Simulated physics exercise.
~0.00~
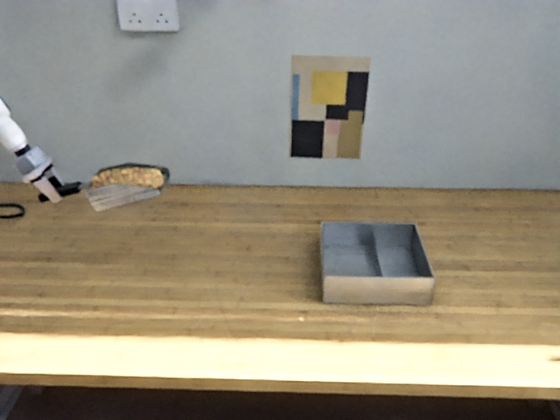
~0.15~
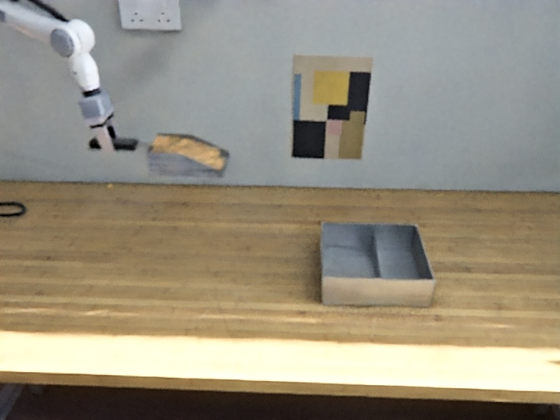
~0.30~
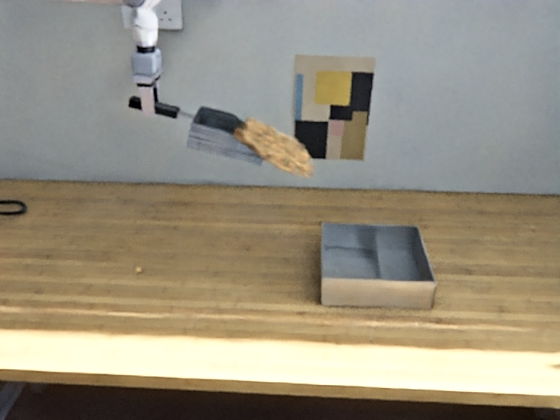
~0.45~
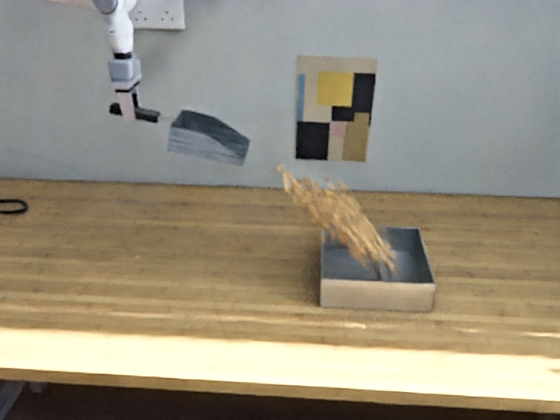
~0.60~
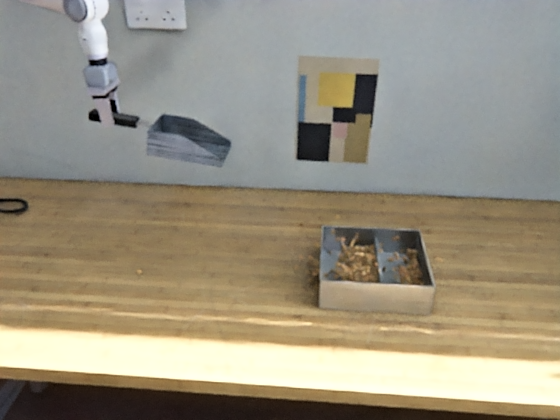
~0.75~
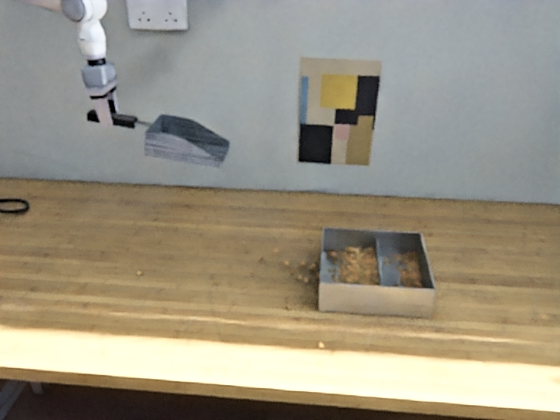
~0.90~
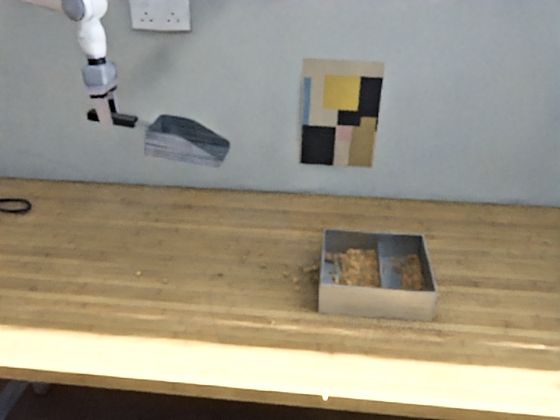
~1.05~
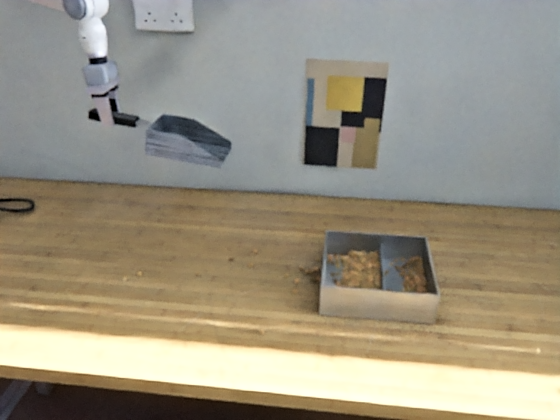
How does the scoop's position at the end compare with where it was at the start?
At the start the scoop is low at the left, by the back edge of the table. At the end it is held higher and somewhat further right, in front of the wall.
To begin with, a white robot arm at the left holds a grey scoop heaped with small tan pieces near the back edge of a wooden table, with an empty divided bin to the right. The arm lifts the scoop up and to the right, tipping its front downward. The pieces slide out over the front edge and fly in a long stream towards the bin, while the arm draws the emptied scoop back left. Most land in the bin's left part, fewer in the right, and some scatter on the table. Finally, the scoop hangs still, slightly tilted.
